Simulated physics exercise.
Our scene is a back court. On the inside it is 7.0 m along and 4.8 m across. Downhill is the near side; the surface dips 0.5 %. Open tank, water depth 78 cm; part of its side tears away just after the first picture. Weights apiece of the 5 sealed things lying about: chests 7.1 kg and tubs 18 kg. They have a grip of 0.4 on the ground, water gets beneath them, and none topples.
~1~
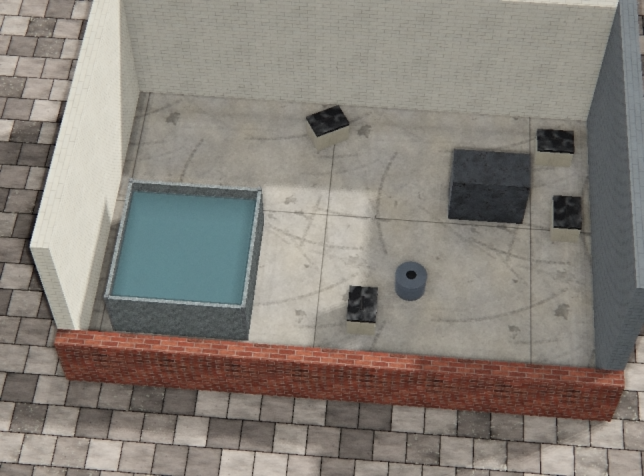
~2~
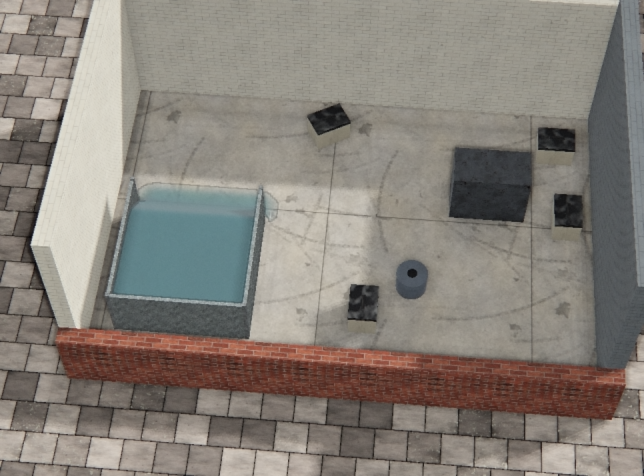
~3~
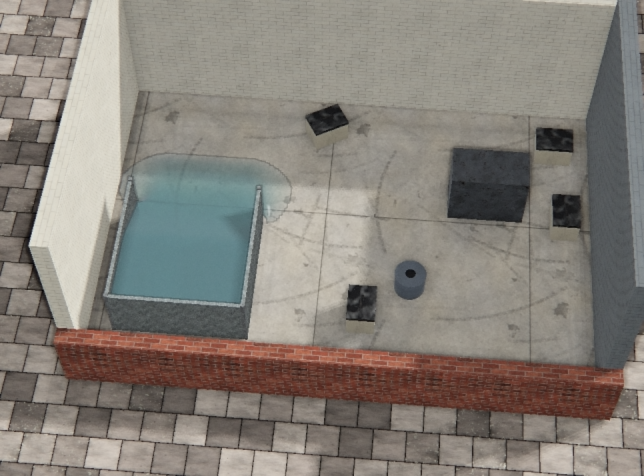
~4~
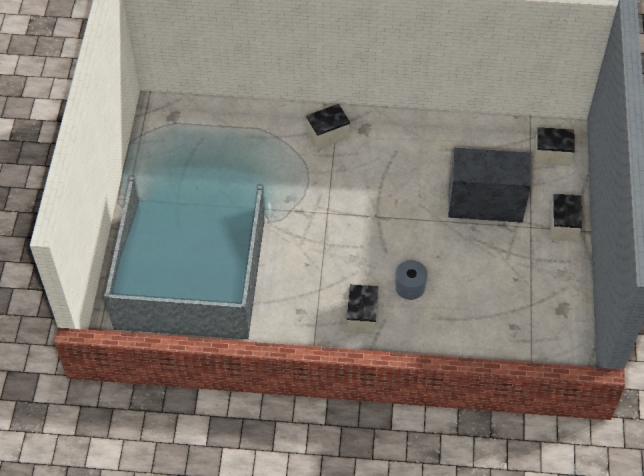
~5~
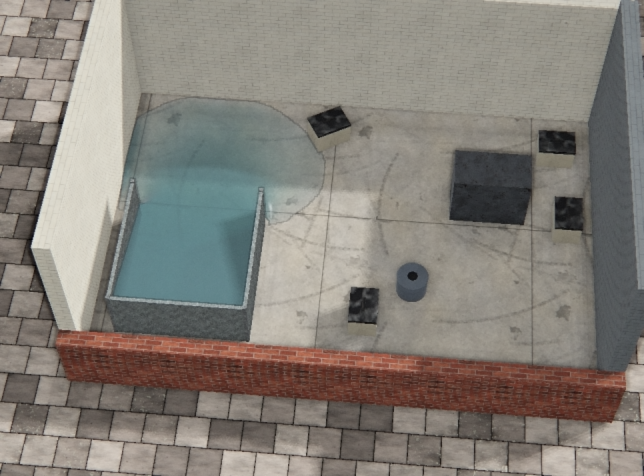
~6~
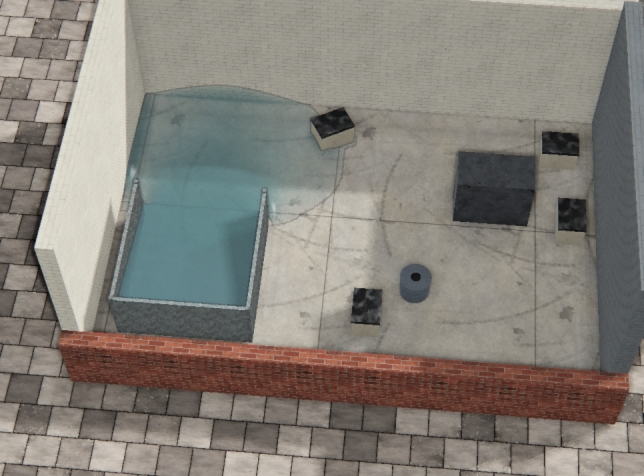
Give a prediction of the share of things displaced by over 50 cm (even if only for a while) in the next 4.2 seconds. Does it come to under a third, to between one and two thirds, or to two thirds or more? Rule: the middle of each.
The proportion hits a third but misses two thirds.
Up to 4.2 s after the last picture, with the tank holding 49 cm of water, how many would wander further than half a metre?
Result: 1.
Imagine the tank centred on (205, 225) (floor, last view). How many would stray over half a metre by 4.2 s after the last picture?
The answer would then be 3.
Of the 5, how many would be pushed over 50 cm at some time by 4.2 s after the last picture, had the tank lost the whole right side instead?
That gives 4 of them.
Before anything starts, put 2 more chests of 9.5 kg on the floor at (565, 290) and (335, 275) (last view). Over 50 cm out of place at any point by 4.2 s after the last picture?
In the order asked they come out beyond the limit, inside the limit.
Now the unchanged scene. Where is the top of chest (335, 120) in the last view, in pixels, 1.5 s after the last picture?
Somewhere near (468, 117) in the last view.
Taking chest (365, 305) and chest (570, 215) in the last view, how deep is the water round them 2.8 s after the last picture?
Some 0 cm at the first, some 4 cm at the second.
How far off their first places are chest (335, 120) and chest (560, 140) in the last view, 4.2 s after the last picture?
Respectively, 300 centimetres and 50 centimetres.
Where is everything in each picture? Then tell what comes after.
In the first picture, a chest at (328, 120) rests on the ground; a chest at (363, 303), on the bottom; water covers 3.4 m2; 0 of 5 have shifted.
In the second picture, a chest at (329, 118) rests on the ground; a chest at (364, 302), on the bottom; 4.6 m2 under water; 0 of 5 have shifted.
In the third picture, a chest at (327, 119) rests on the ground; a chest at (362, 302), on the bottom; 6.1 m2 under water; 0 of 5 have shifted.
In the fourth picture, a chest at (328, 118), on the bottom; a chest at (363, 302) rests on the ground; 7.8 m2 under water; 0 of 5 have shifted.
In the fifth picture, a chest at (329, 121) rests on the ground; a chest at (364, 304), on the bottom; water covers 9.5 m2; 0 of 5 have shifted.
In the sixth picture, a chest at (333, 122) rests on the ground; a chest at (367, 305) rests on the ground; 10.4 m2 under water; 0 of 5 have shifted.
Then, 0.4 s after the last picture 0 of 5 are over 50 cm from their spots; 0 afloat.
Then, 1.5 s after the last picture 1 of 5 are over 50 cm from their spots; 1 afloat.
Then, 2.8 s after the last picture 1 of 5 are over 50 cm from their spots; 2 afloat.
Then, 4.2 s after the last picture 2 of 5 are over 50 cm from their spots, and 2 have been at some point; 3 afloat.
